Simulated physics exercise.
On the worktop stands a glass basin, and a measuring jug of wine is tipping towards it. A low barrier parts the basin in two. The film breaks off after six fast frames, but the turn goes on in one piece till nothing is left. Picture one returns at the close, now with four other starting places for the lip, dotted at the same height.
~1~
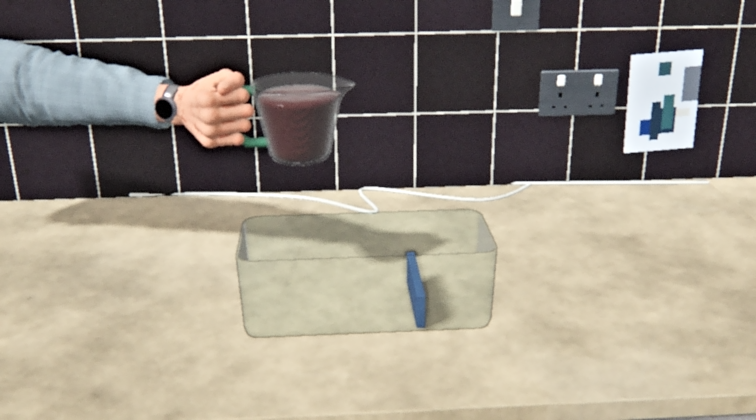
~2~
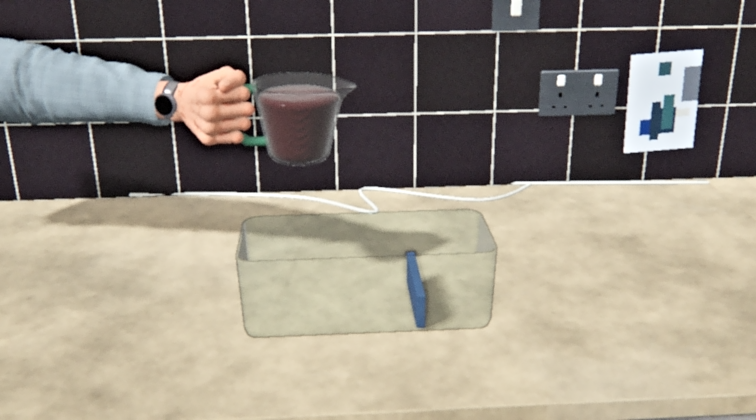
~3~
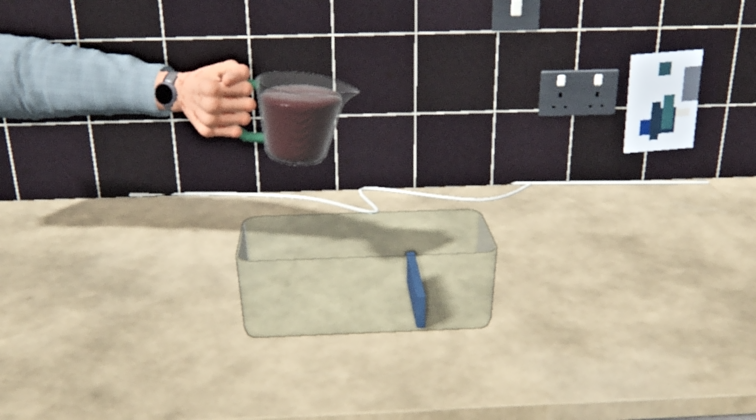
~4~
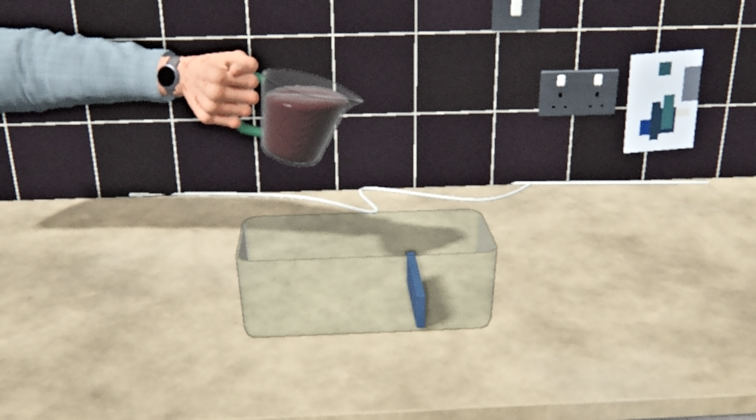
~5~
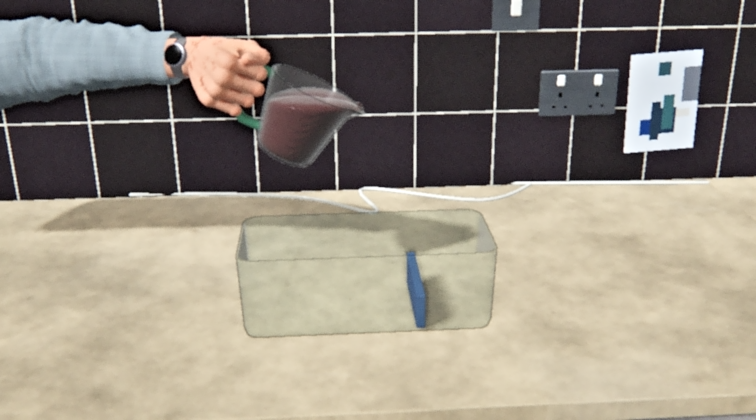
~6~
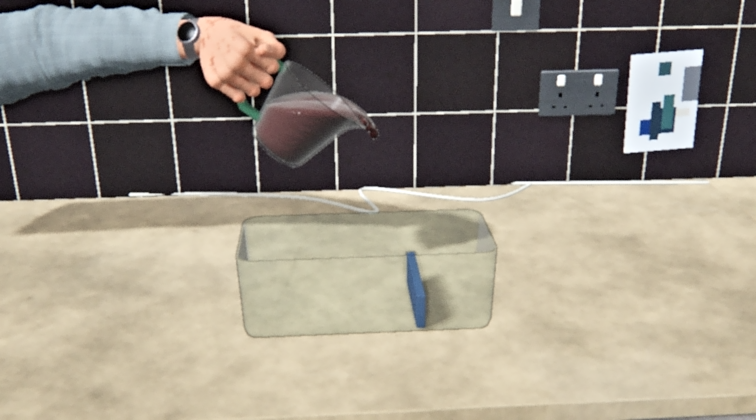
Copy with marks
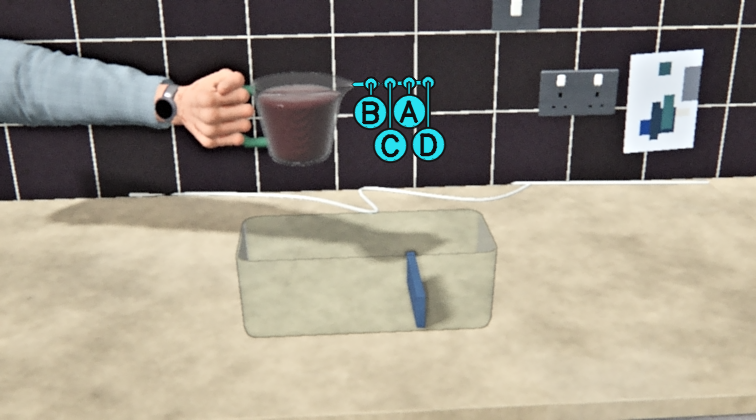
A hand holds a clear jug of dark red wine above a pale stone-coloured worktop, seen from the front and slightly above by a still camera, against black tiles with white grout. Below stands an empty glass basin with a low blue barrier inside, right of centre, near a white cable, sockets and a patterned card. The watch-wearing arm, sleeved in grey-blue, tilts the jug rightward until wine crosses its lip.
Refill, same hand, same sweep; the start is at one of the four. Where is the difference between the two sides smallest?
The best place is B.
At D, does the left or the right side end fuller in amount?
The right side.
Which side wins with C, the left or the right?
The right side.
On the marked copy, A at (409, 83); B at (370, 84); C at (390, 83); D at (428, 82).
Choosing A, about 20 % ends left of the wall and 76 % right of it; 3 % is lost outside.
Choosing B, about 56 % ends left of the wall and 42 % right of it.
Choosing C, about 22 % ends left of the wall and 73 % right of it; 5 % is lost outside.
Choosing D, about 15 % ends left of the wall and 82 % right of it.
